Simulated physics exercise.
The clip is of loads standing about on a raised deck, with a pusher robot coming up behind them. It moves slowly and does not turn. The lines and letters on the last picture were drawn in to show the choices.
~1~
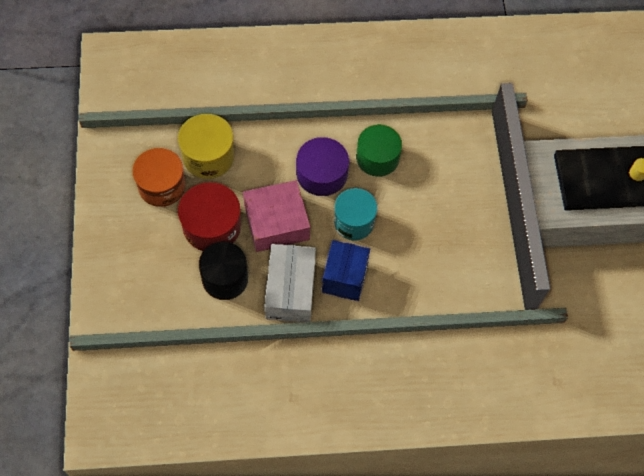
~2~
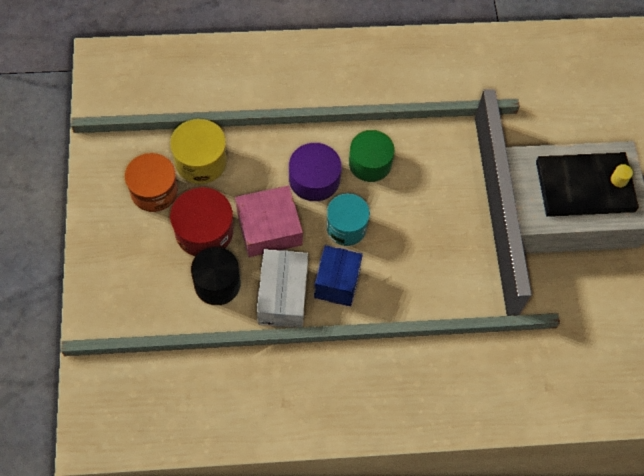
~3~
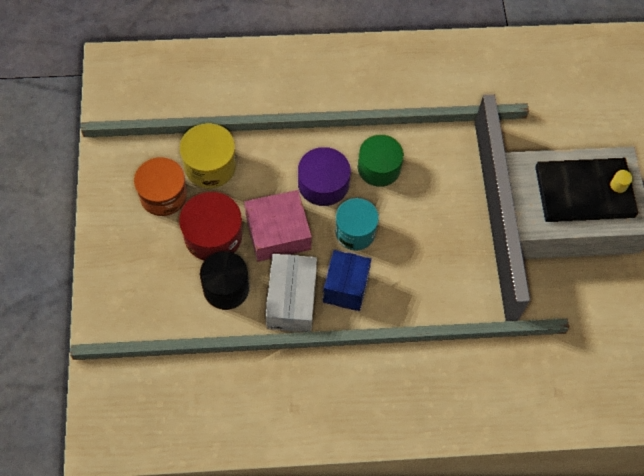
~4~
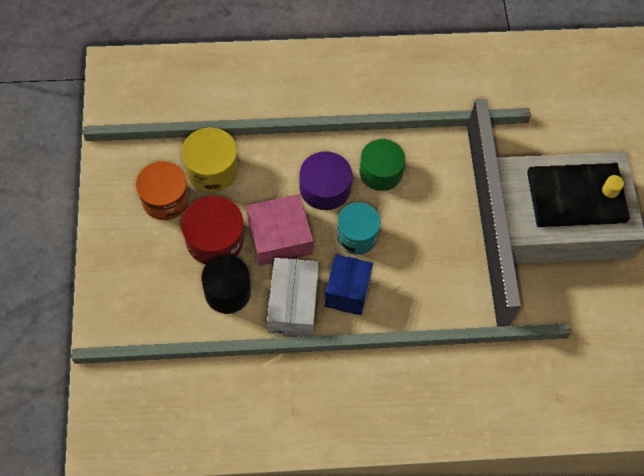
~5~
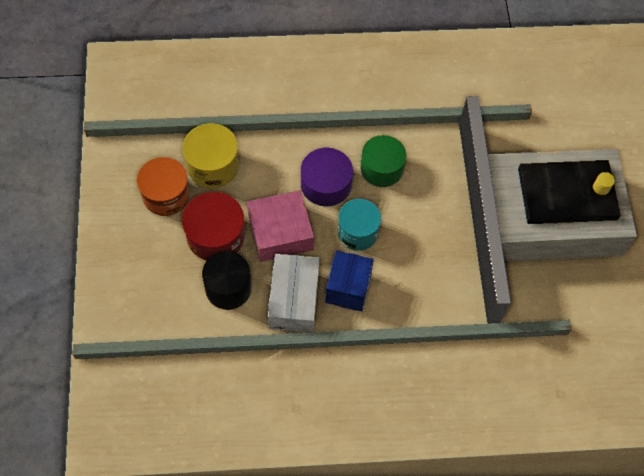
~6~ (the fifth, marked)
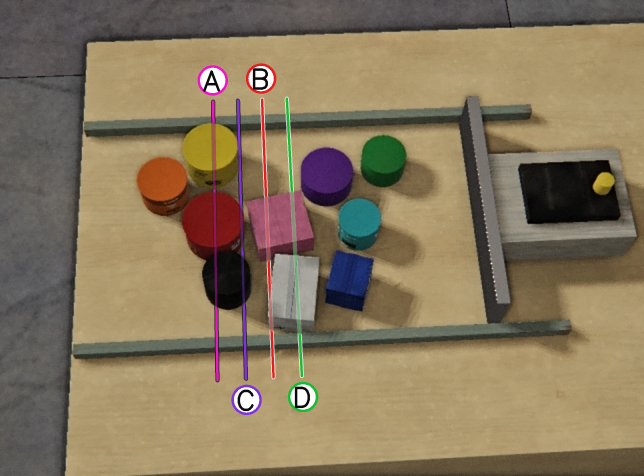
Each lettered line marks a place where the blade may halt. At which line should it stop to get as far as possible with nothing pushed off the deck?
Line A.
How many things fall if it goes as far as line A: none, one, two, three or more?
By then, none.
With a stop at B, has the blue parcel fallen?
By then, no.
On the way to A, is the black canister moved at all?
By then, yes.
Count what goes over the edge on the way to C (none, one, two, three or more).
The count is none.
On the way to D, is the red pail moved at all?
Yes.
On the marked copy, A at (215, 231); B at (267, 229); C at (242, 230); D at (294, 228).
With A. Early on, robot (465, 195); green canister (352, 160); purple canister (310, 179).
Further on, robot (367, 200); orange pail (154, 178); red pail (157, 226).
At the end, robot (294, 203); red pail (85, 227); orange pail (96, 178); nothing has fallen.
As for the rest, B is safe but short; C is safe but short; D is safe but short.
